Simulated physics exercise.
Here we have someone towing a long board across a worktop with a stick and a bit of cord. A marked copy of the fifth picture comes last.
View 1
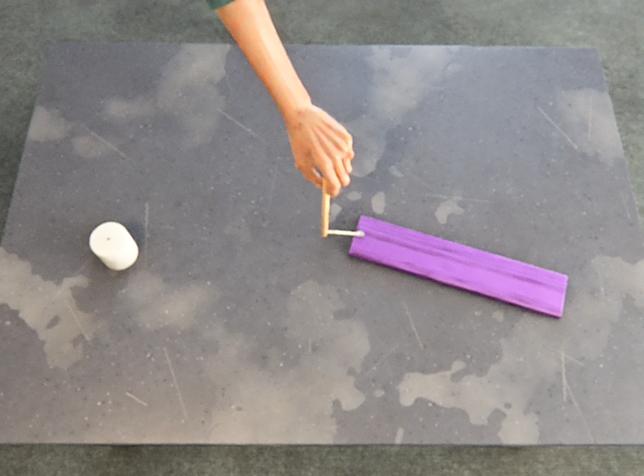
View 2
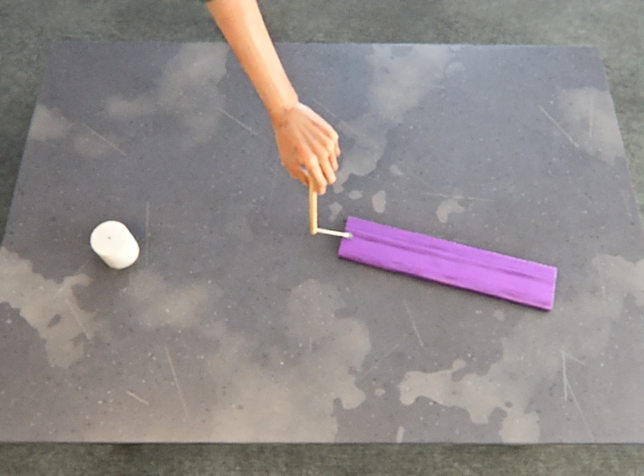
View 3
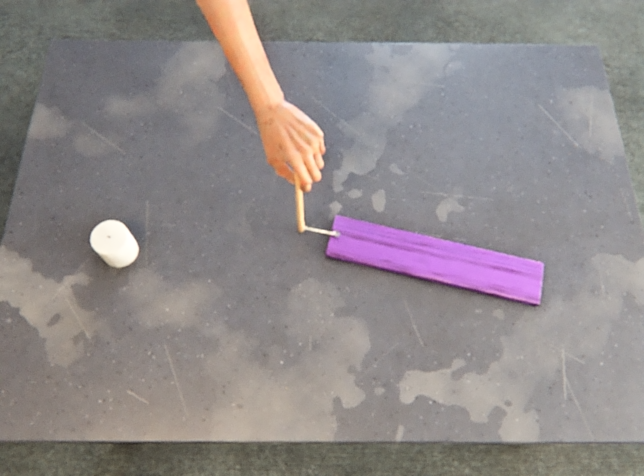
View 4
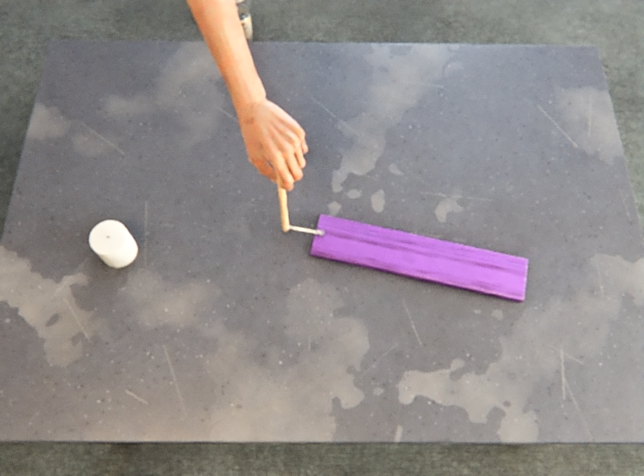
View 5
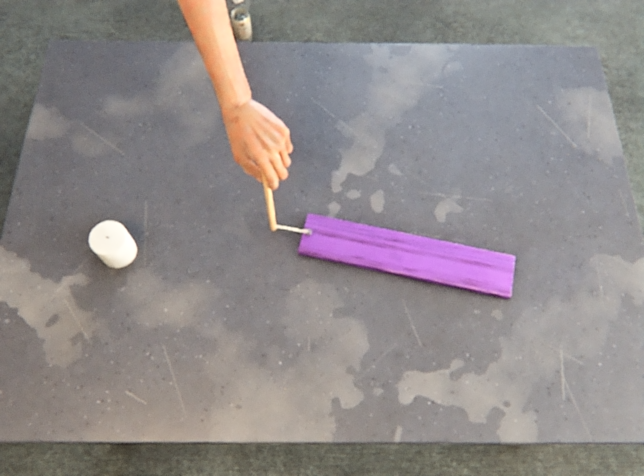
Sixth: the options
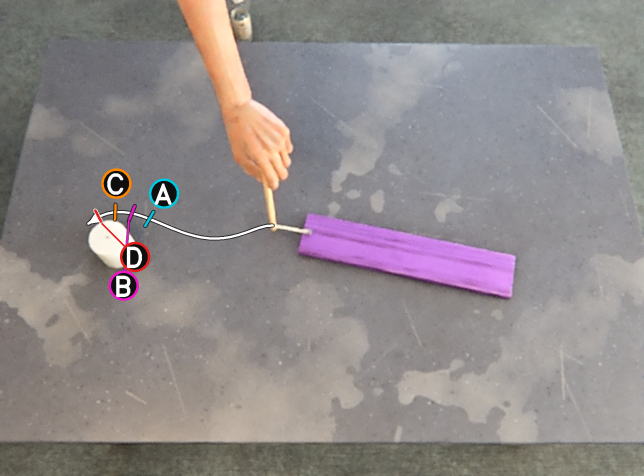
The video shows a hand holding a stick with a short bit of cord attached, towing a long purple board slowly a short way to the left across a dark, blotchy worktop, while a white tin stays still at left.
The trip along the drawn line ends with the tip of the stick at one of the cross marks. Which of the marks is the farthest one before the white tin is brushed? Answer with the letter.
C.
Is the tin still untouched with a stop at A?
For that mark, yes.
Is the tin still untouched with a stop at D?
No.
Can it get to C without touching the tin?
Yes.
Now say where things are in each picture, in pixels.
The first picture shows white tin (114, 246); purple board (458, 264).
The second picture shows purple board (447, 261); white tin (115, 245).
The third picture shows purple board (435, 258); white tin (115, 244).
The fourth picture shows purple board (419, 256); white tin (114, 244).
The fifth picture shows purple board (406, 254); white tin (113, 245).
On the marked copy, A at (149, 219); B at (132, 213); C at (115, 212); D at (98, 217); the route from (273, 225) via (175, 230) to (88, 224).
With C. Early on, foot of the stick (217, 239), middle of the board (353, 250).
Further on, foot of the stick (162, 225), middle of the board (297, 244).
At the end, foot of the stick (116, 213), middle of the board (247, 234); nothing has been touched.
As for the rest, A is safe but short; B is safe but short; D is too far, the tin has been hit.
